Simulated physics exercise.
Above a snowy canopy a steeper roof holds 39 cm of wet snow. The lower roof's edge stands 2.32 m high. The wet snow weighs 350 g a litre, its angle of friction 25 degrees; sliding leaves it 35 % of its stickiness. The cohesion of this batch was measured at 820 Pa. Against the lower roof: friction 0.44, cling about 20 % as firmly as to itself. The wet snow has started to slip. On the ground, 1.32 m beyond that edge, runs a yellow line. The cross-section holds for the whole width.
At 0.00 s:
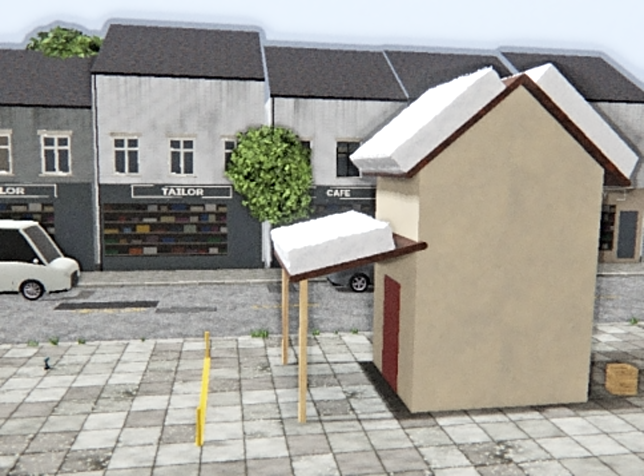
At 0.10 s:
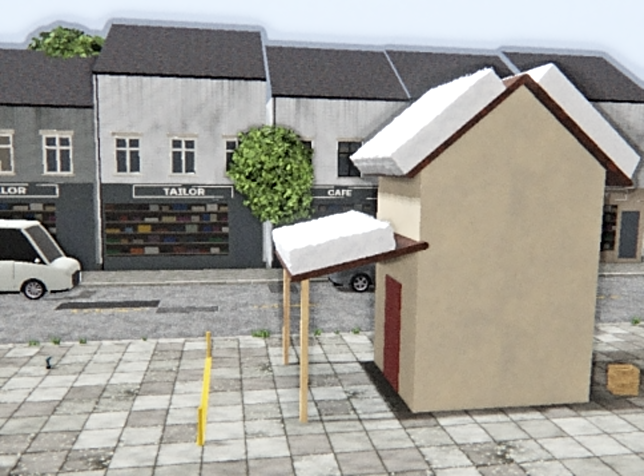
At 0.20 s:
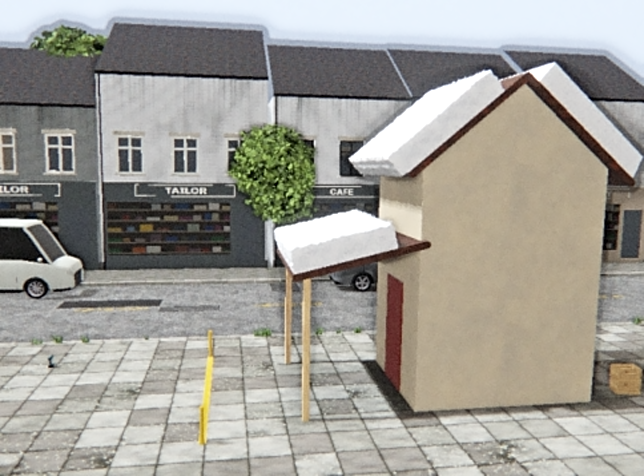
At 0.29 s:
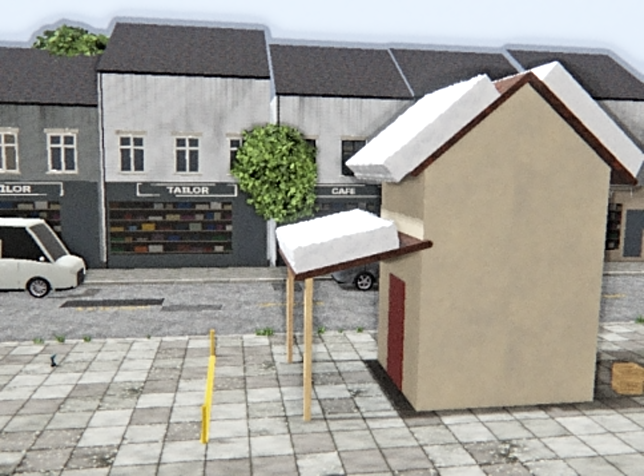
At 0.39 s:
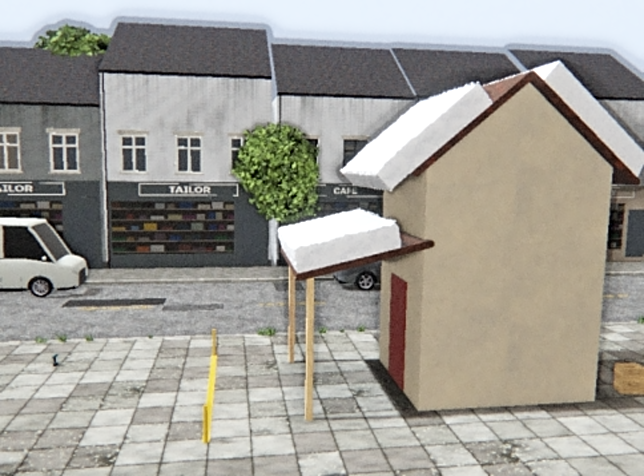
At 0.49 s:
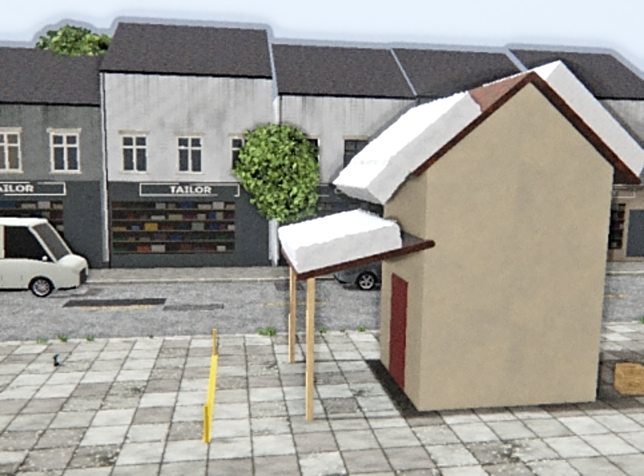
We see a small beige building with a snowy canopy beside a street of shops as the wet snow on its steeper upper roof slides gradually down to the left, pushes out past the roof's edge, and cracks.
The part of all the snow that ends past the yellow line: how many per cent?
Close to 38 per cent.
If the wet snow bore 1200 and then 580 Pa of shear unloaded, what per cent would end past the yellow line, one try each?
In that order: 30 %, 40 %.
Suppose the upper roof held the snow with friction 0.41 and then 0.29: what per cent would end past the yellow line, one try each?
In turn about 18 %, 25 %.
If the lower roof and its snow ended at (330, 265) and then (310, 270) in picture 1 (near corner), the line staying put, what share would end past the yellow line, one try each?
In turn about 40 %, 40 %.
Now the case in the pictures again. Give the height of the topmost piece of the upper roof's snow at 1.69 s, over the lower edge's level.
Roughly 0.7 m.
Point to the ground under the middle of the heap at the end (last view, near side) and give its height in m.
Near (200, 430), some 0.4 m high.
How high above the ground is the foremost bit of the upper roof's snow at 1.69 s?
Roughly 0.0 m.
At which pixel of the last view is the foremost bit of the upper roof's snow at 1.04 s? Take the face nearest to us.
Near (278, 239).
After 1.04 s, none is below the lower edge and 0 % is past the line.
After 1.69 s, 51 % is below the lower edge and 23 % is past the line.
After 2.35 s, 67 % is below the lower edge and 38 % is past the line.
After 3.00 s, 67 % is below the lower edge and 38 % is past the line.
After 3.10 s, 67 % is below the lower edge and 38 % is past the line.
